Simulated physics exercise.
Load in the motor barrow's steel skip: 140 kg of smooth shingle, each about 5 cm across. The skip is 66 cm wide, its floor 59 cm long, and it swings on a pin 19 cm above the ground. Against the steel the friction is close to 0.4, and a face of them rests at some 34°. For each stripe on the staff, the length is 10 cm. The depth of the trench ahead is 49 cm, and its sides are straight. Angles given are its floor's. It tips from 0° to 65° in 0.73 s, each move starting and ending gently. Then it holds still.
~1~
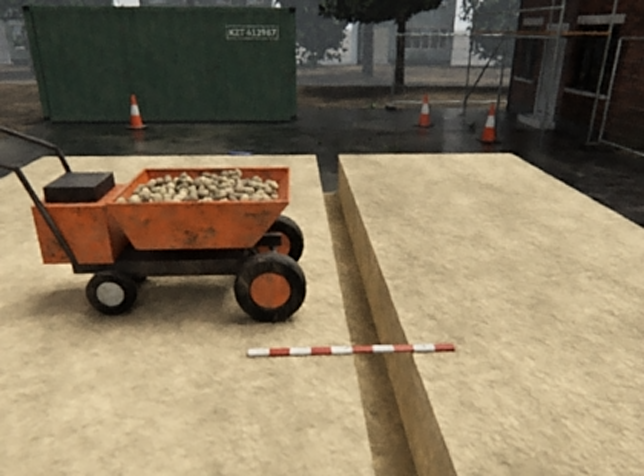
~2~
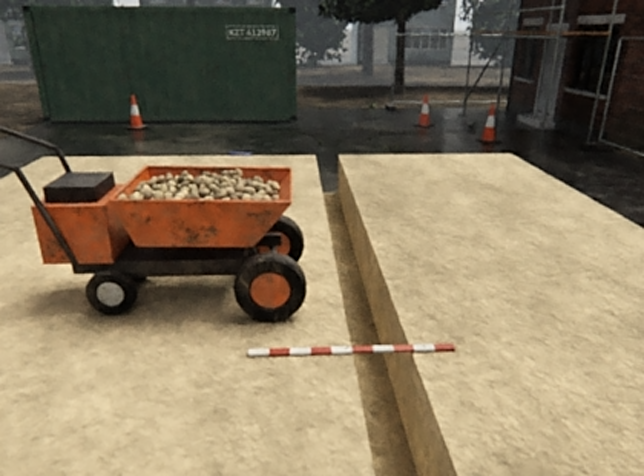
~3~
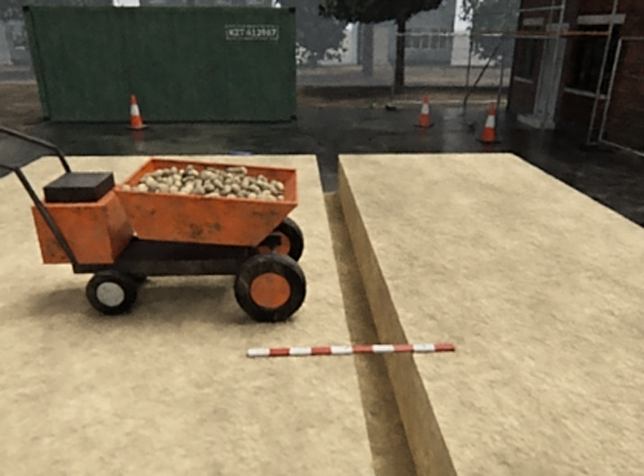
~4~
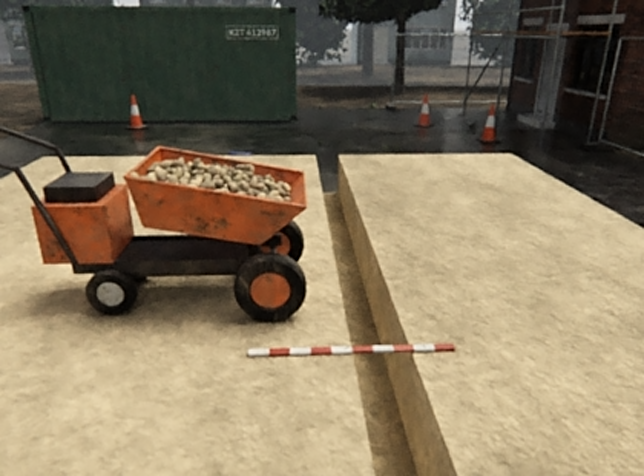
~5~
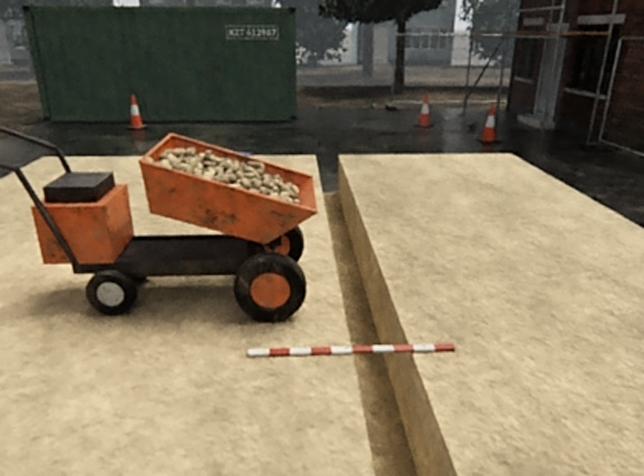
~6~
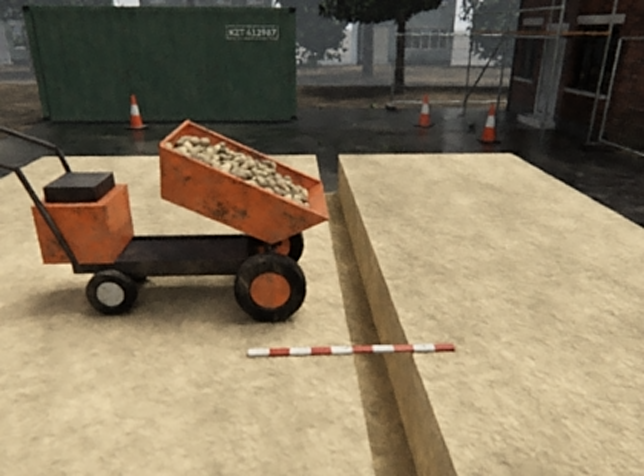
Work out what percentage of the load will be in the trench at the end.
It comes to roughly 39 percent of the load.
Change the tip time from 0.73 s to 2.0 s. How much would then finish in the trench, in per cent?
It would be near 60 percent.
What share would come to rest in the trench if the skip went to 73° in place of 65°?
Near 35 per cent then.
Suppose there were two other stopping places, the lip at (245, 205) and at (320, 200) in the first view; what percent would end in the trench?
From the first place around 80 per cent, from the other around 15.
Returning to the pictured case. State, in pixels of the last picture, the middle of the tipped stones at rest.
About (415, 287).
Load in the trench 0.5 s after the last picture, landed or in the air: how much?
By that moment, roughly 15 per cent of the load.
Then, 0.2 s after the last picture the floor is at 55°, 100 % in the skip; the foremost stones are at (348, 232).
Then, 0.5 s after the last picture the floor is at 65°, 72 % in the skip, 14 % in the trench, 14 % past the trench; the foremost stones are at (421, 279).
Then, 0.9 s after the last picture the floor is at 65°, 23 % in the skip, 17 % in the trench, 60 % past the trench; the foremost stones are at (542, 289).
Then, 2.8 s after the last picture the floor is at 65°, 0 % in the skip, 39 % in the trench, 61 % past the trench; the foremost stones are past the picture's edge.
